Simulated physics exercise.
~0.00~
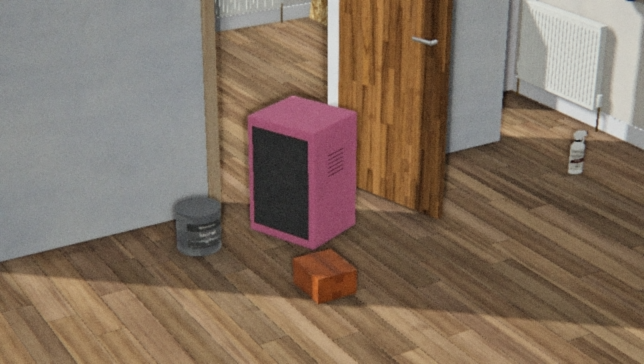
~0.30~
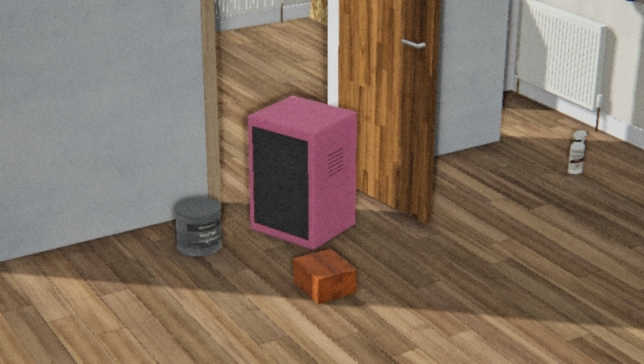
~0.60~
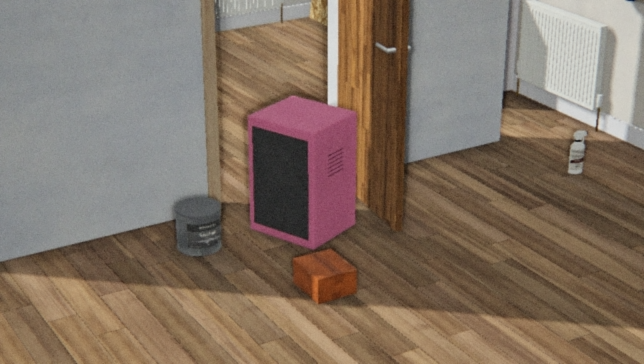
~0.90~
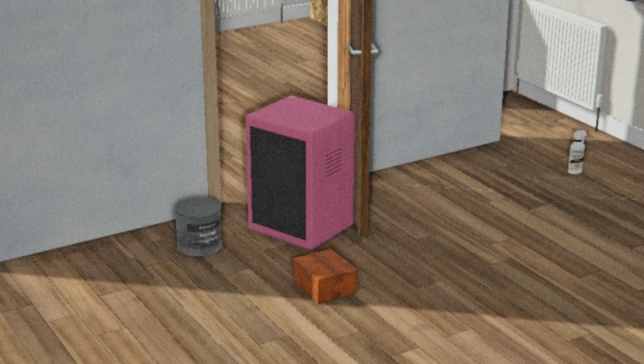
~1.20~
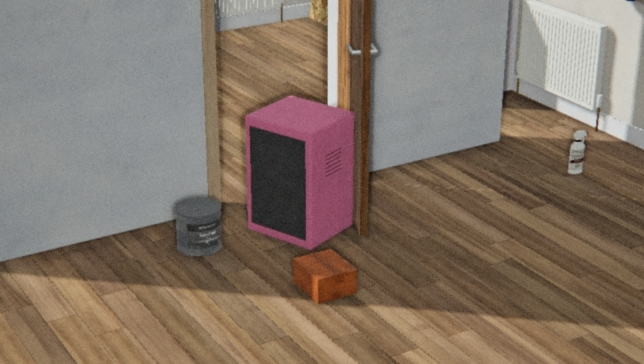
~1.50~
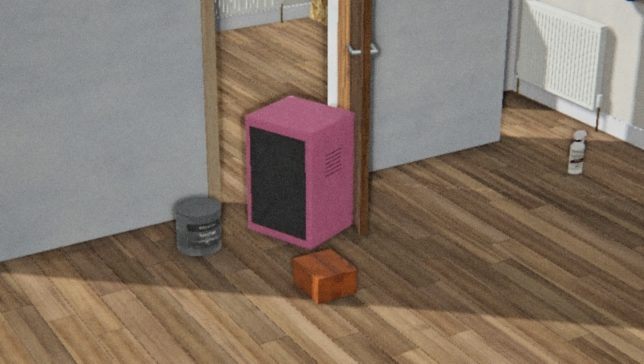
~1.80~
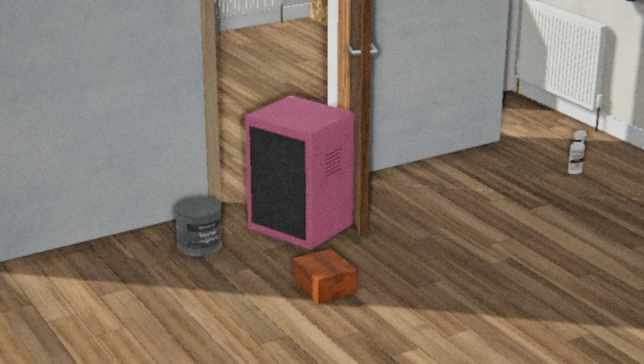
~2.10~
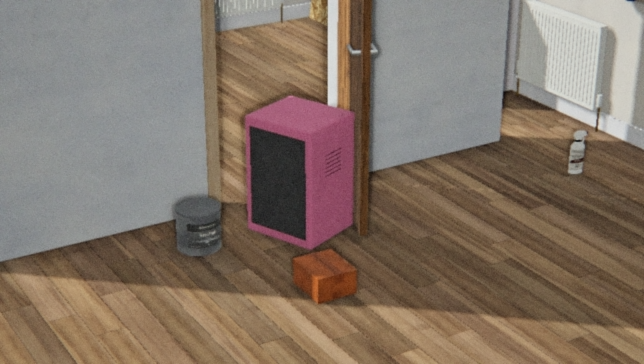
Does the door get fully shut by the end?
No, the door stops short at the pink appliance standing in the doorway and remains open.
